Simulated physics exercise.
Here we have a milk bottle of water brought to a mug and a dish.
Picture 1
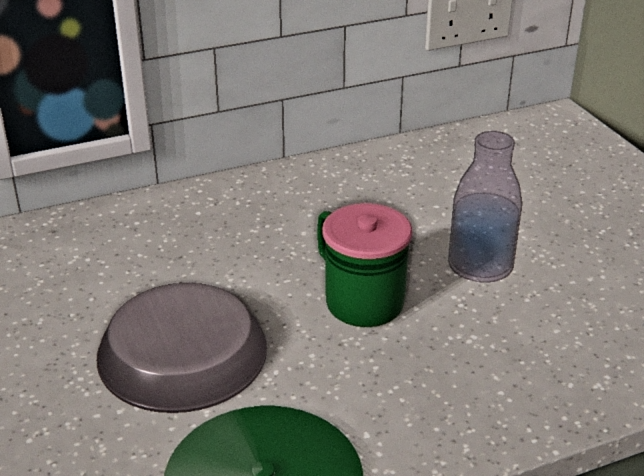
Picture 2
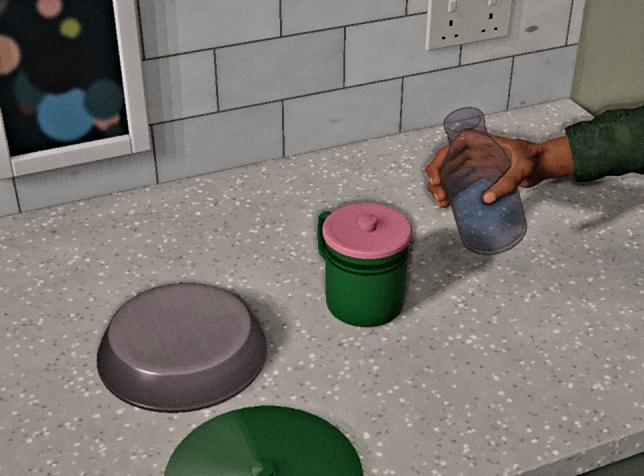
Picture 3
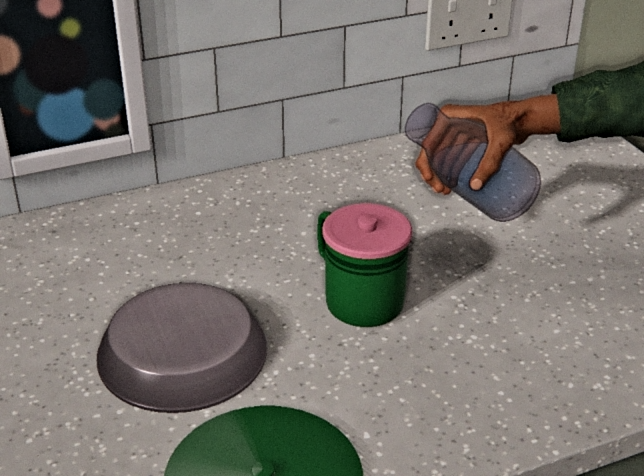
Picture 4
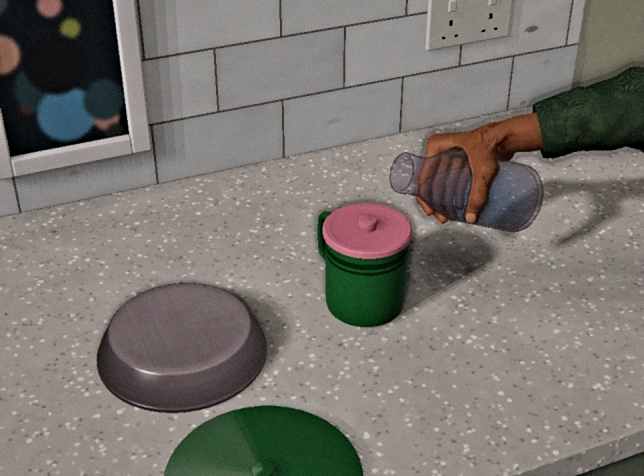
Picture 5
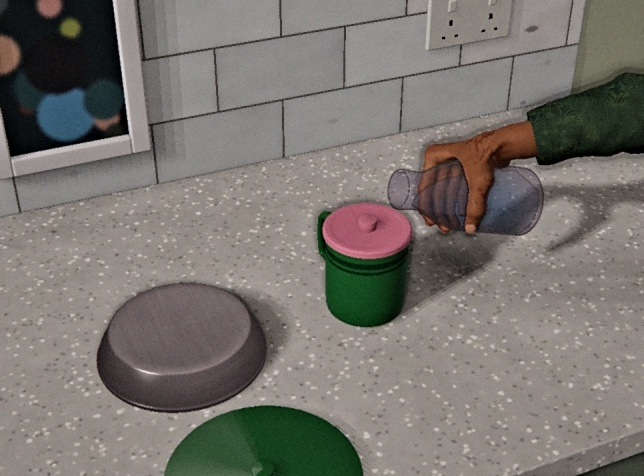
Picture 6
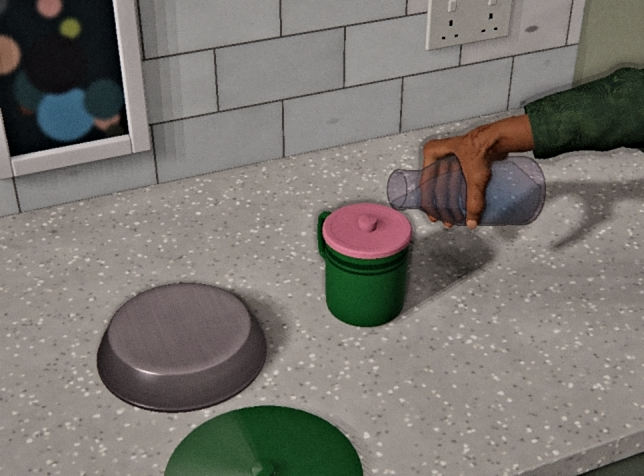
A hand in a dark green sleeve lifts a clear milk bottle of bluish water on a speckled grey worktop, seen from above at an angle by a still camera. A green mug with a pink lid stands in the middle, left of the bottle, with an upturned greyish dish and a green round object further left. The hand tilts the bottle leftward until it lies nearly level beside the mug, and no water leaves it.
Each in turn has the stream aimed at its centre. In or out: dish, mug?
In order: Dish: Keeps it out. Mug: Keeps it out.
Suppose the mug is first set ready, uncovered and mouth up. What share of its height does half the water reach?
Going by my count, 30 in a hundred.
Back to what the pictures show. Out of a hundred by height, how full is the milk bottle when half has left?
Roughly 20 per cent.
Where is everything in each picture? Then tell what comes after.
Nothing is moving yet; milk bottle (488, 202) about half full; mug (366, 272) with its lid on; dish (181, 342) upside down, in the first frame.
The milk bottle is picked up; milk bottle about half full, surface at (481, 184); mug (366, 272) with its lid on, in the second frame.
Tilting; milk bottle (467, 157) tipped 45° with all of its load; dish (181, 342) upside down, in the third frame.
No stream yet; milk bottle (460, 186) tipped 65° with all of its load; mug (366, 272) with its lid on, in the fourth frame.
Still nothing leaves it; milk bottle (460, 196) tipped 70° with all of its load; dish (181, 342) upside down, in the fifth frame.
On the point of pouring; milk bottle (460, 190) tipped 75° with all of its load; mug (366, 272) with its lid on; dish (181, 342) upside down, in the sixth frame.
Next, it hits the lid of the mug and runs off.
After that, it runs off the upturned base of the dish.
Finally, the mug is empty, in a puddle; the dish is empty, in a puddle.
